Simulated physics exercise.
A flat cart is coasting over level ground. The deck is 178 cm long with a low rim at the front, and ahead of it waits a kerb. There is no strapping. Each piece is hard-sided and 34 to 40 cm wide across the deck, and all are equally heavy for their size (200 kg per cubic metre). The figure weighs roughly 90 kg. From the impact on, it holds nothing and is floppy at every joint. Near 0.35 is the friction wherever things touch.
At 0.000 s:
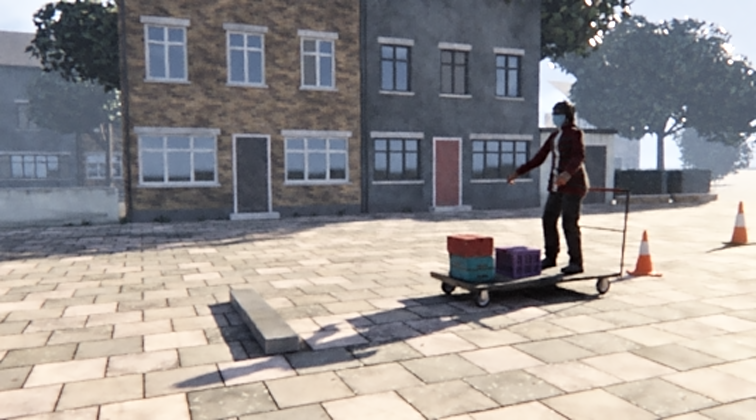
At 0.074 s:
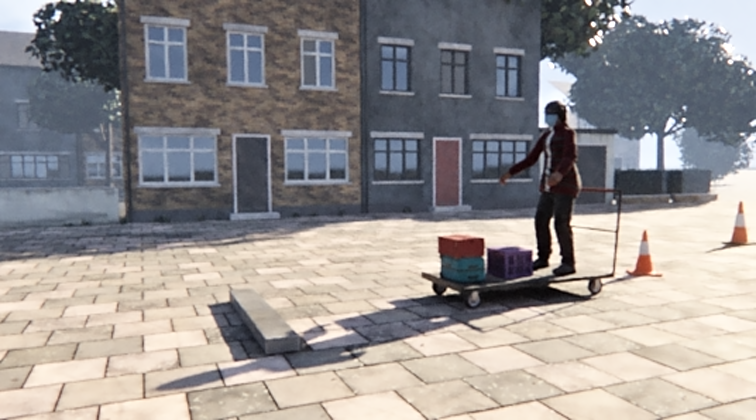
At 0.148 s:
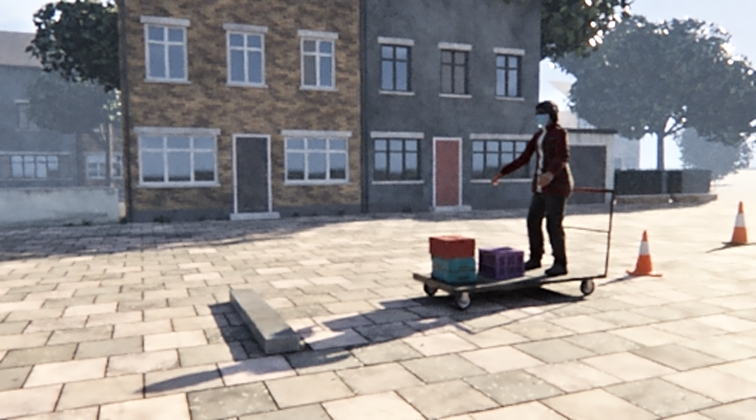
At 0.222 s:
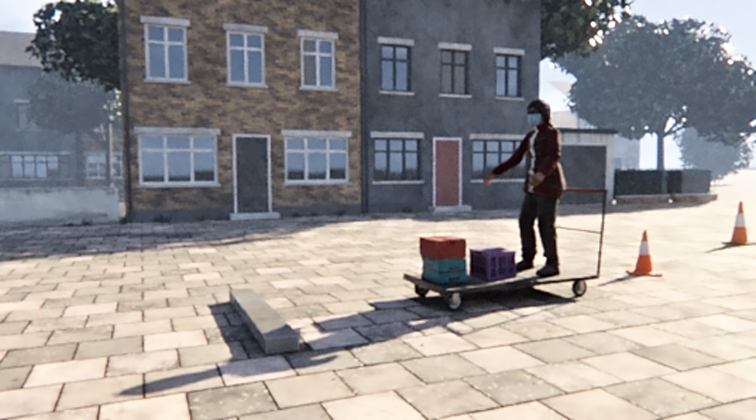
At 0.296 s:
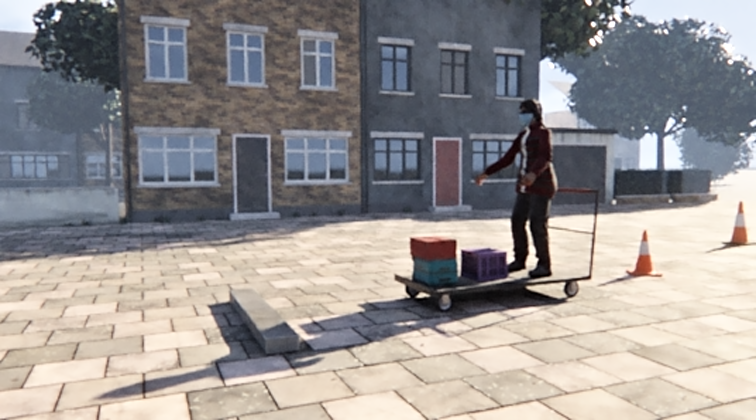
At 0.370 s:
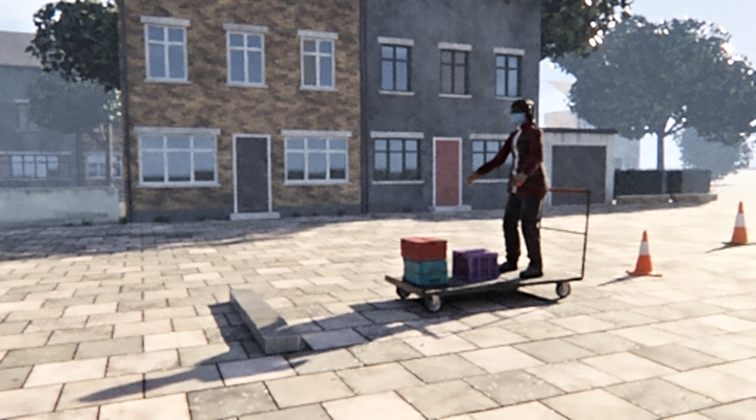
A flat cart rolls slowly and steadily leftward across a sunlit paved square, seen side-on from a short distance by a camera that stays still. A masked person in a dark red jacket stands on its deck near the right-hand handle, one arm held out, behind a purple crate and a red box stacked on a teal one. The load keeps its place as the gap to a low kerb at left narrows, while brick and grey houses, trees and orange cones stay fixed.
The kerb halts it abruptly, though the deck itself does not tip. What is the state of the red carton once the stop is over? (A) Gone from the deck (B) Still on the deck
(A) Gone from the deck.
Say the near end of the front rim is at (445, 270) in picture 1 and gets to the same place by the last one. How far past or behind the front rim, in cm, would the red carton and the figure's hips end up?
Red 80 past, hips 70 behind.
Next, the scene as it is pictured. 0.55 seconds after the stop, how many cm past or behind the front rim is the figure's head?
40 cm behind it.
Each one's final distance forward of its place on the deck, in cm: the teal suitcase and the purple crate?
Roughly teal 5 cm, purple 30 cm.
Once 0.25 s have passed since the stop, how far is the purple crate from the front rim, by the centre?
Behind the rim, near 55 cm.
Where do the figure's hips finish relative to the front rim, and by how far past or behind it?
Some 100 cm behind it.
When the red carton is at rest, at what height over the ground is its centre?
About 10 cm.
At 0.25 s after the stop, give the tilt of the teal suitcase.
Tilt from vertical: Around 0°.
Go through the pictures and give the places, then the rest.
Red carton (470, 245), teal suitcase (471, 266), rim corner (472, 288); 181 cm still to roll, in the first picture.
Red carton (461, 246), teal suitcase (462, 267), rim corner (463, 289); 171 cm still to roll, in the second picture.
Red carton (452, 246), teal suitcase (453, 268), rim corner (453, 290); 161 cm still to roll, in the third picture.
Red carton (442, 247), teal suitcase (444, 268), rim corner (443, 291); 151 cm still to roll, in the fourth picture.
Red carton (433, 248), teal suitcase (435, 269), rim corner (433, 292); 140 cm still to roll, in the fifth picture.
Red carton (423, 248), teal suitcase (425, 270), rim corner (422, 293); 130 cm still to roll. Speed about 1.4 m/s, in the sixth picture.
After 1.31 s the deck stops.
After 1.86 s the red carton is 29 cm past the rim, tilted 90°, near (228, 306) in the last picture's view.
After 2.31 s the red carton is 61 cm past the rim, tilted 180°, near (187, 319) in the last picture's view.
Final state at 2.7 s, past the rim, red carton; behind it, teal suitcase, purple crate and the figure's hips.
